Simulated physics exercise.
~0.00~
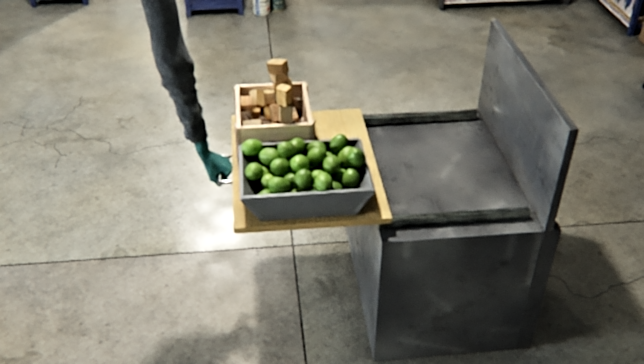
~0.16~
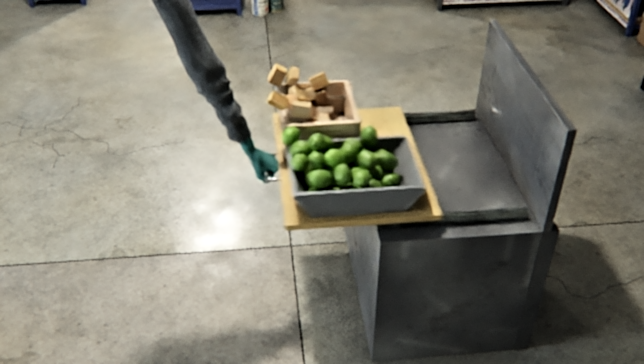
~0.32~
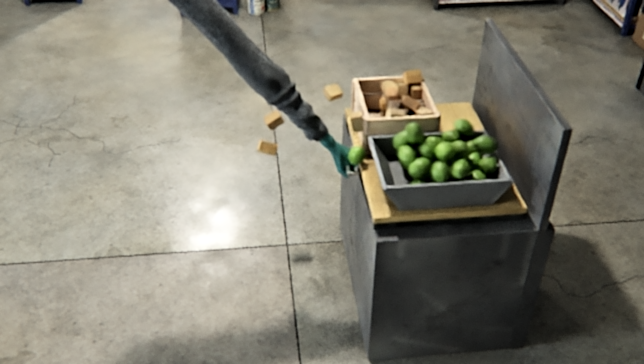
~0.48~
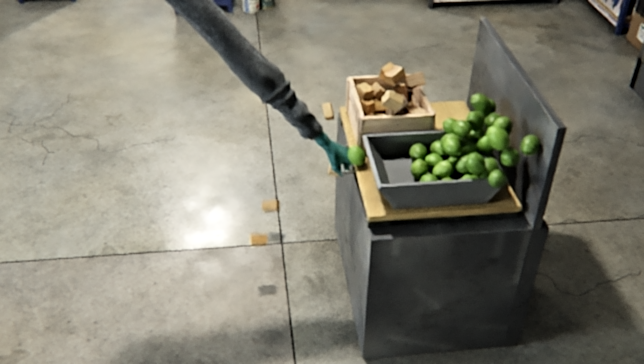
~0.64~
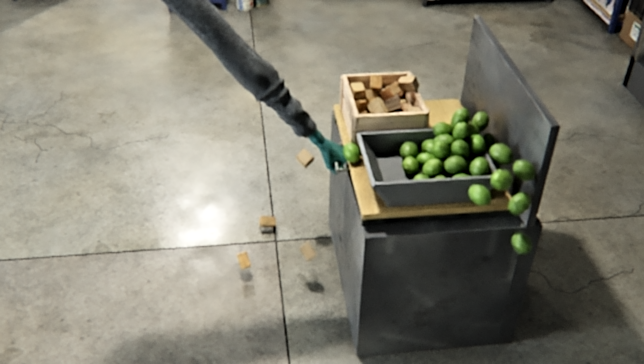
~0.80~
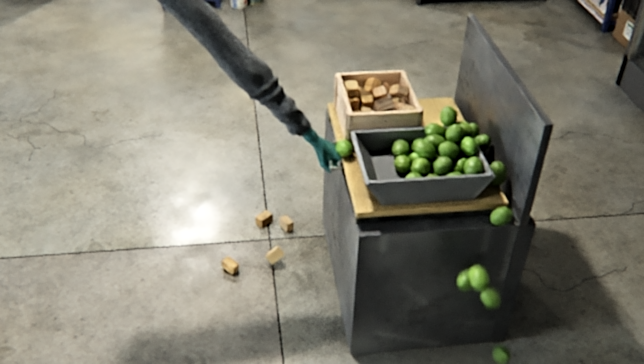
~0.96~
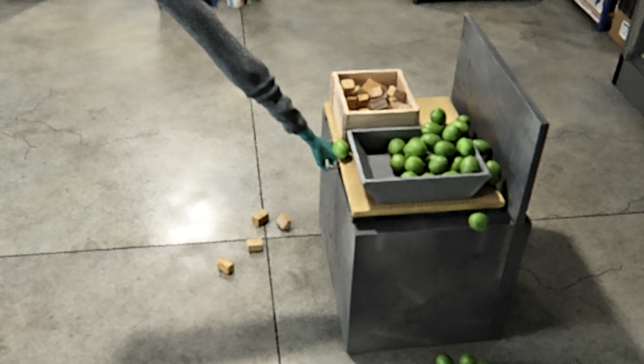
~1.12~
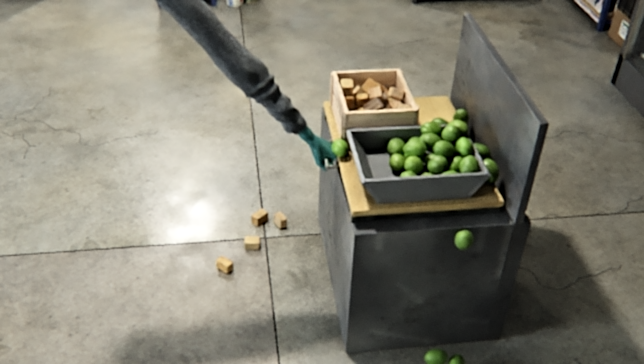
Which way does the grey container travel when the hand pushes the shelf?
The grey container moves to the right, carried along with the shelf toward the back panel.
